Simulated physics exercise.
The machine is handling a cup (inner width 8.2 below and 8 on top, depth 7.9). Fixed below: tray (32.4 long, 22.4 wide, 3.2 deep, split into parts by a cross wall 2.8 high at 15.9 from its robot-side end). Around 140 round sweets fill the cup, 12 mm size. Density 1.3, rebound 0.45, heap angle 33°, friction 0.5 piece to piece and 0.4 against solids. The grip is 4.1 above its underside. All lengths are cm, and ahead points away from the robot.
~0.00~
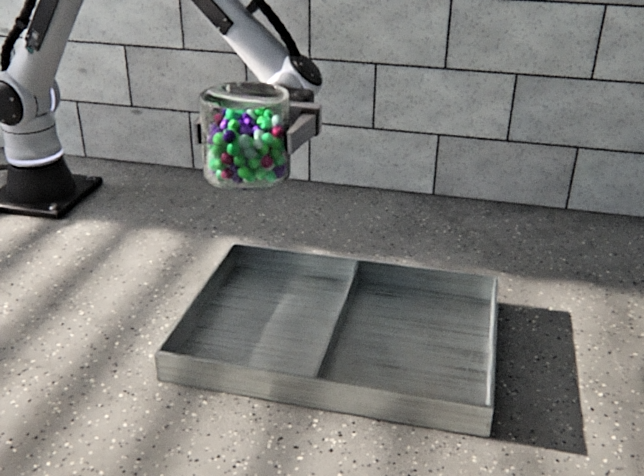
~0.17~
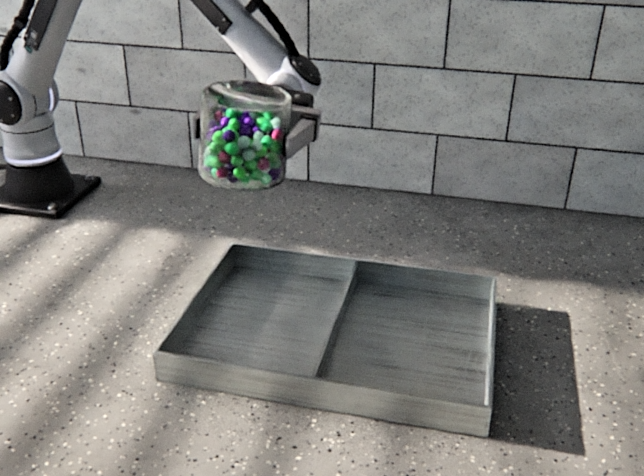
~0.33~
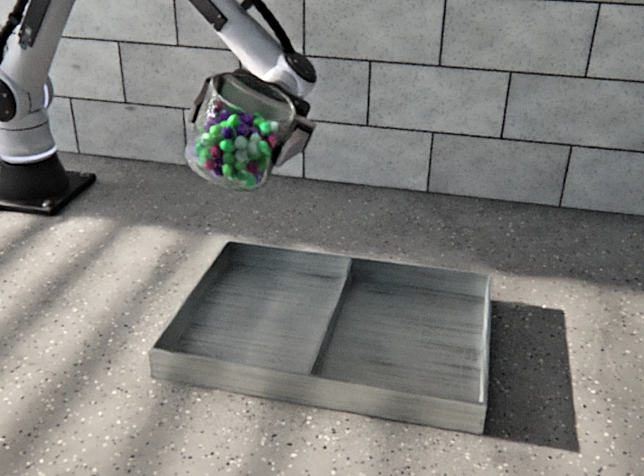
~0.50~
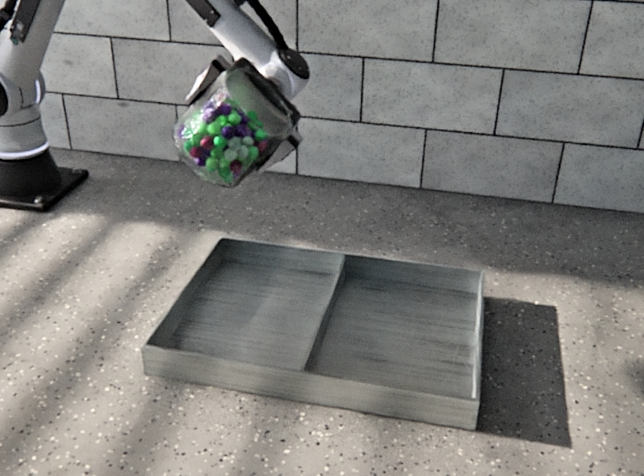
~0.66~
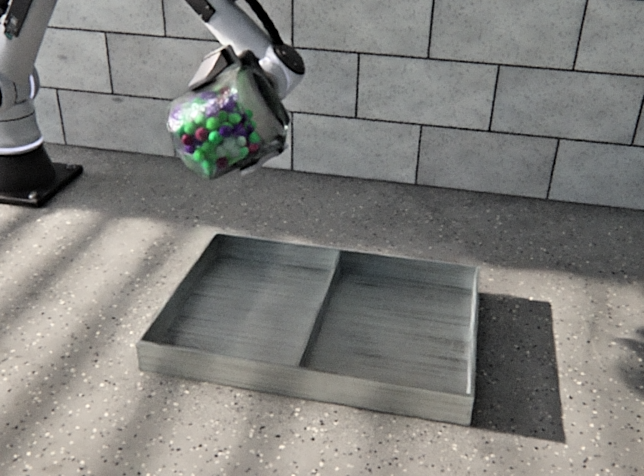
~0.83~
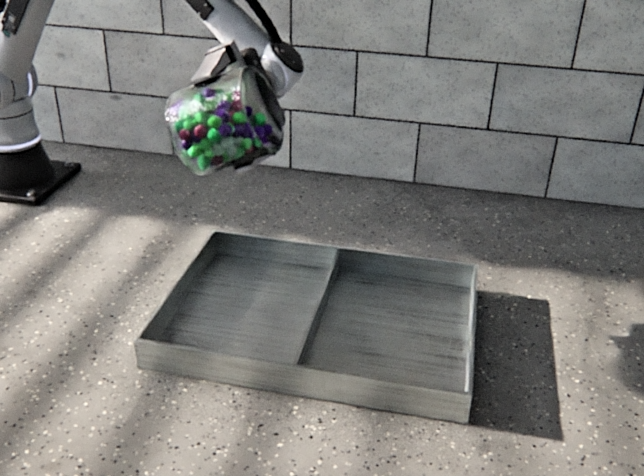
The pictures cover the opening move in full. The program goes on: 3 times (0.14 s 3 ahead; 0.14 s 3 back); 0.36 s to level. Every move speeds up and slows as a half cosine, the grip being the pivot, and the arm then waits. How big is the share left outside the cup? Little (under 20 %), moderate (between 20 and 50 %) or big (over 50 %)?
Share outside the cup: Little (under 20 %).
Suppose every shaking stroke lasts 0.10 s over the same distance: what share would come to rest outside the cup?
It would be near 30 per cent.
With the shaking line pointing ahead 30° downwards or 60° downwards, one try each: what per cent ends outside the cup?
Some 0 and 0 per cent.
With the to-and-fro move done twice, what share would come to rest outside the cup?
In that case some 10 per cent.
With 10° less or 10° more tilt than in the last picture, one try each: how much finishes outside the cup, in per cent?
Some 0 and 35 per cent.
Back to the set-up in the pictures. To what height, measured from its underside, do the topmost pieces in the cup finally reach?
About 6.5 cm.
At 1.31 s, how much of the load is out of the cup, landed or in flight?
About 5 per cent by then.
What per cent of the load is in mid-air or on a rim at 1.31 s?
Roughly 2 per cent.
After 1.31 s, tilted 66° forward, highest piece 24 above the table; 136 in the cup, 3 in the robot-side part, 2 in the far-side part, 3 in flight or on a rim.
After 1.79 s, tilted 50° forward, highest piece 24 above the table; 126 in the cup, 10 in the robot-side part, 8 in the far-side part.
After 2.23 s, level, highest piece 25 above the table; 126 in the cup, 10 in the robot-side part, 8 in the far-side part.
After 3.28 s, level, highest piece 25 above the table; 126 in the cup, 10 in the robot-side part, 8 in the far-side part.
At rest, 126 in the cup, 10 in the robot-side part, 8 in the far-side part. That is 12 % outside the cup.
